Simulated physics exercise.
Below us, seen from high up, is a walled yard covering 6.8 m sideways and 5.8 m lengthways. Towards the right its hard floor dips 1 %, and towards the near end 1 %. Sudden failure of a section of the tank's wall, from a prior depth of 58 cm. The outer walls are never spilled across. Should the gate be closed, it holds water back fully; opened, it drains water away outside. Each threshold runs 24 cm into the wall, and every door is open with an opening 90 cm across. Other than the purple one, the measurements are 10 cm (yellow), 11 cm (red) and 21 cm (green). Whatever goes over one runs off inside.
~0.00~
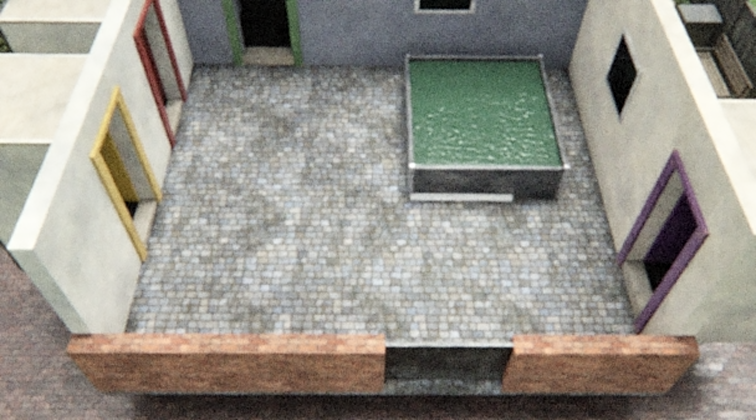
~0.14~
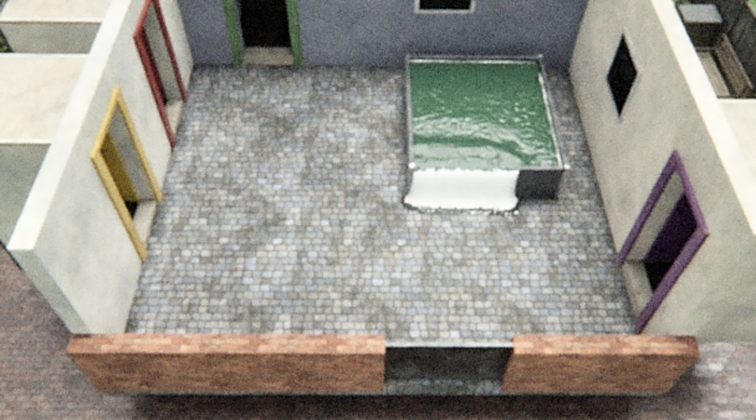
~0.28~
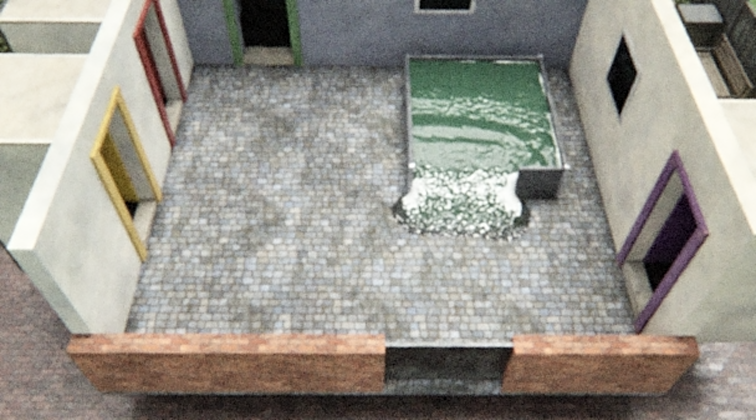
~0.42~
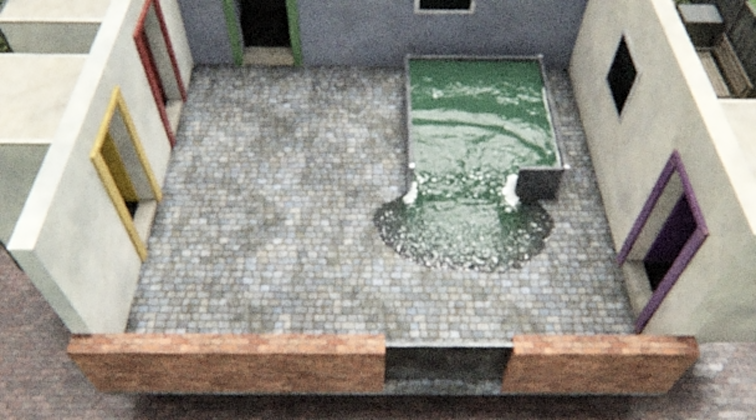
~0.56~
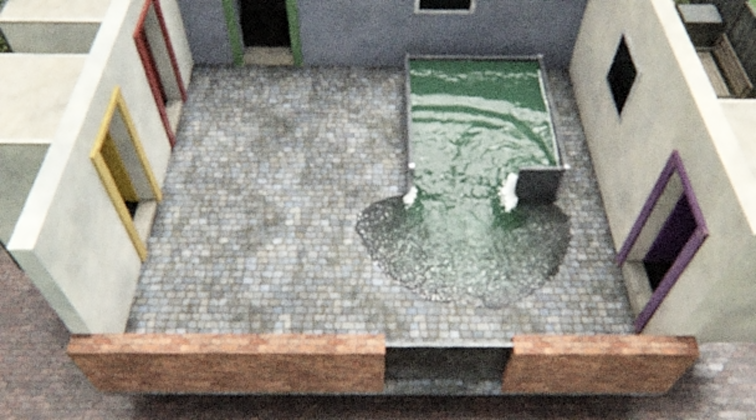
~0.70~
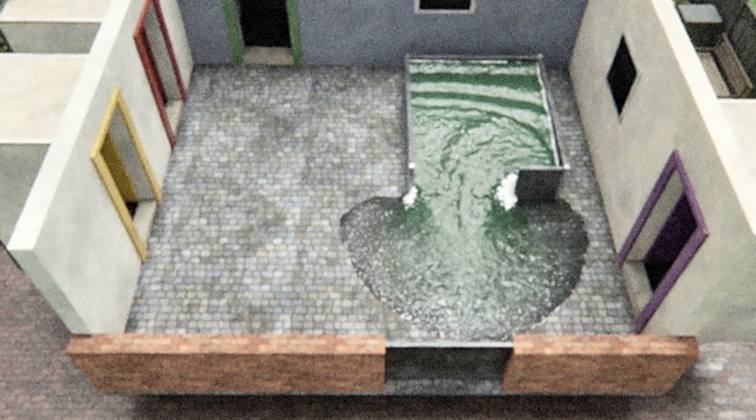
Green water in a raised rectangular tank lies still, then bursts white through the tank's near side and spreads over the paving in a widening, rounded sheet as ripples cross the tank. The walled yard is seen from high up by an unmoving camera. Yellow and red doorways stand left, a green one at the back, a purple one right, and a low brick wall with a gate in front.
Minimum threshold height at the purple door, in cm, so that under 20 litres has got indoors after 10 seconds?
Approx. 17 cm.
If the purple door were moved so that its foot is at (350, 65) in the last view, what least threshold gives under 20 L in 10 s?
Roughly 8.5 cm, give or take.
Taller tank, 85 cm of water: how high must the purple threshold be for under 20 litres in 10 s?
The step needs to be some 25 cm.
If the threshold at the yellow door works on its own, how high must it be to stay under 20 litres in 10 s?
For yellow, a step near 6.5 cm.
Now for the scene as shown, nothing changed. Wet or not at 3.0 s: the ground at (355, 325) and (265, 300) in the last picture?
First soaked, then soaked.
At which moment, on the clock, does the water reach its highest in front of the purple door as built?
The depth peaks at about 4.0 seconds.
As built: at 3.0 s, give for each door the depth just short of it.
Depth (cm): Purple 18 / yellow 0 / red 0 / green 0.
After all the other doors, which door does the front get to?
That would be the green door.
After 1.4 s water covers 30 % of the floor, deepest (33 cm) near (443, 366); 2 cm at the purple door, 0 litres in over its 20 cm threshold.
After 3.0 s water covers 40 % of the floor, deepest (38 cm) near (639, 367); 18 cm at the purple door, 0 litres in over its 20 cm threshold.
After 10.0 s water covers 100 % of the floor, deepest (15 cm) near (584, 158); 10 cm at the purple door, 7 litres in over its 20 cm threshold.
At the purple door as built, the water arrived by 1.2 s and peaked near 21 cm at 4.0 s.
With a threshold of 14.5 cm, 38 litres would have come in within the 10 s; with 19.5 cm, 9 litres. So under 20 litres takes about 17 cm.
